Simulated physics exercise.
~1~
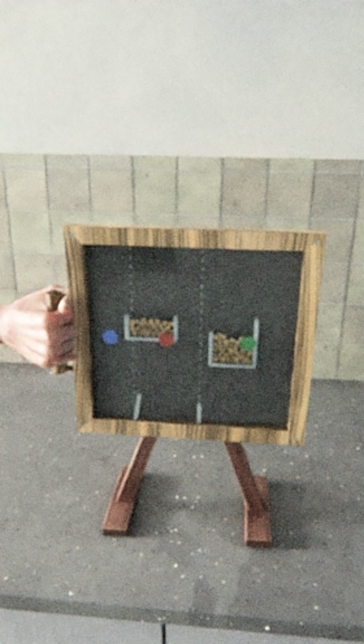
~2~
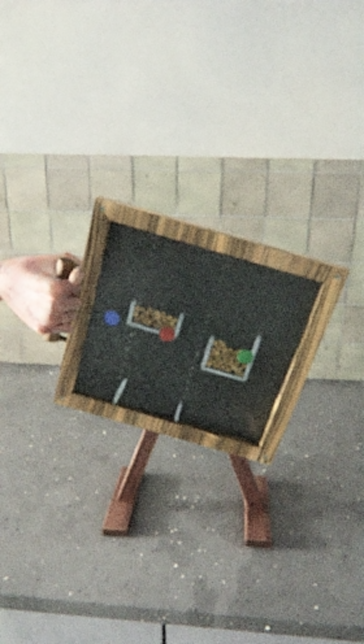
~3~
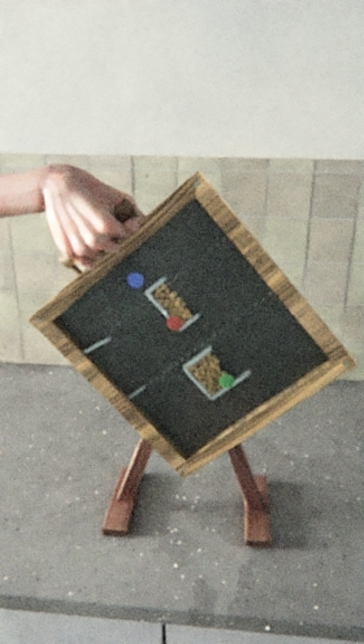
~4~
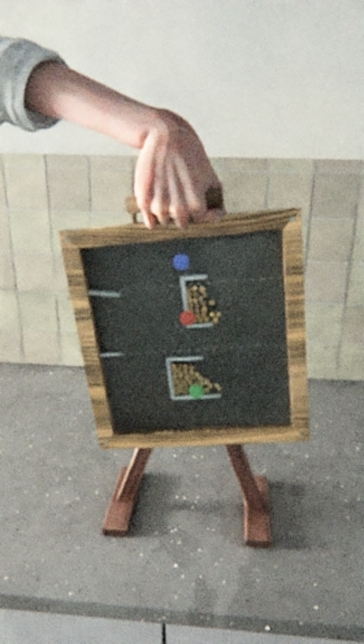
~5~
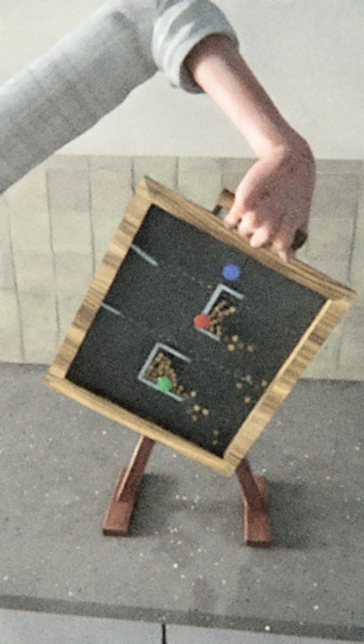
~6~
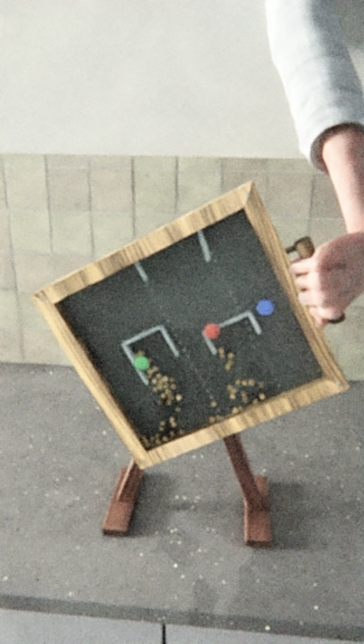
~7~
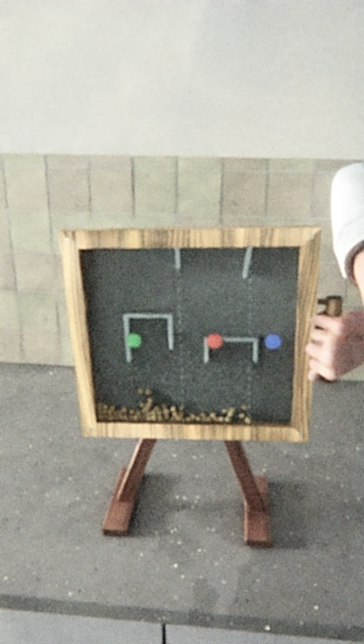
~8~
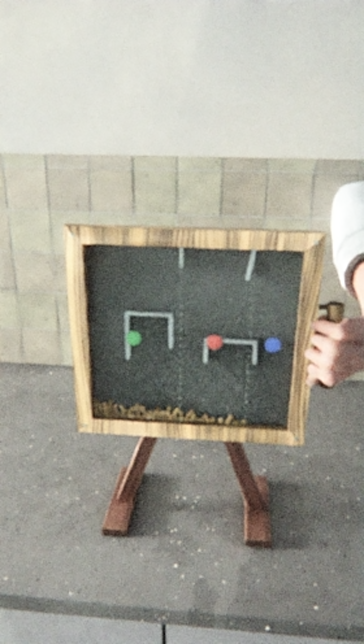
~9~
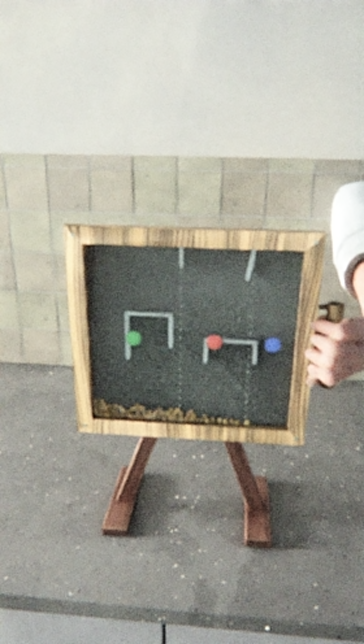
To begin with, a hand grips the left side of a wood-framed dark box on a stand, where pale beads rest in two small cups beside blue, red and green dots. The hand turns the box clockwise, tipping the cups sideways as the arm reaches over the top. Beads begin spilling out, then stream downward as the box rolls further and the hand passes to the right. The box comes to rest upside down, its cups now inverted and empty. The beads settle in a low layer along the bottom, mostly toward the left and middle.
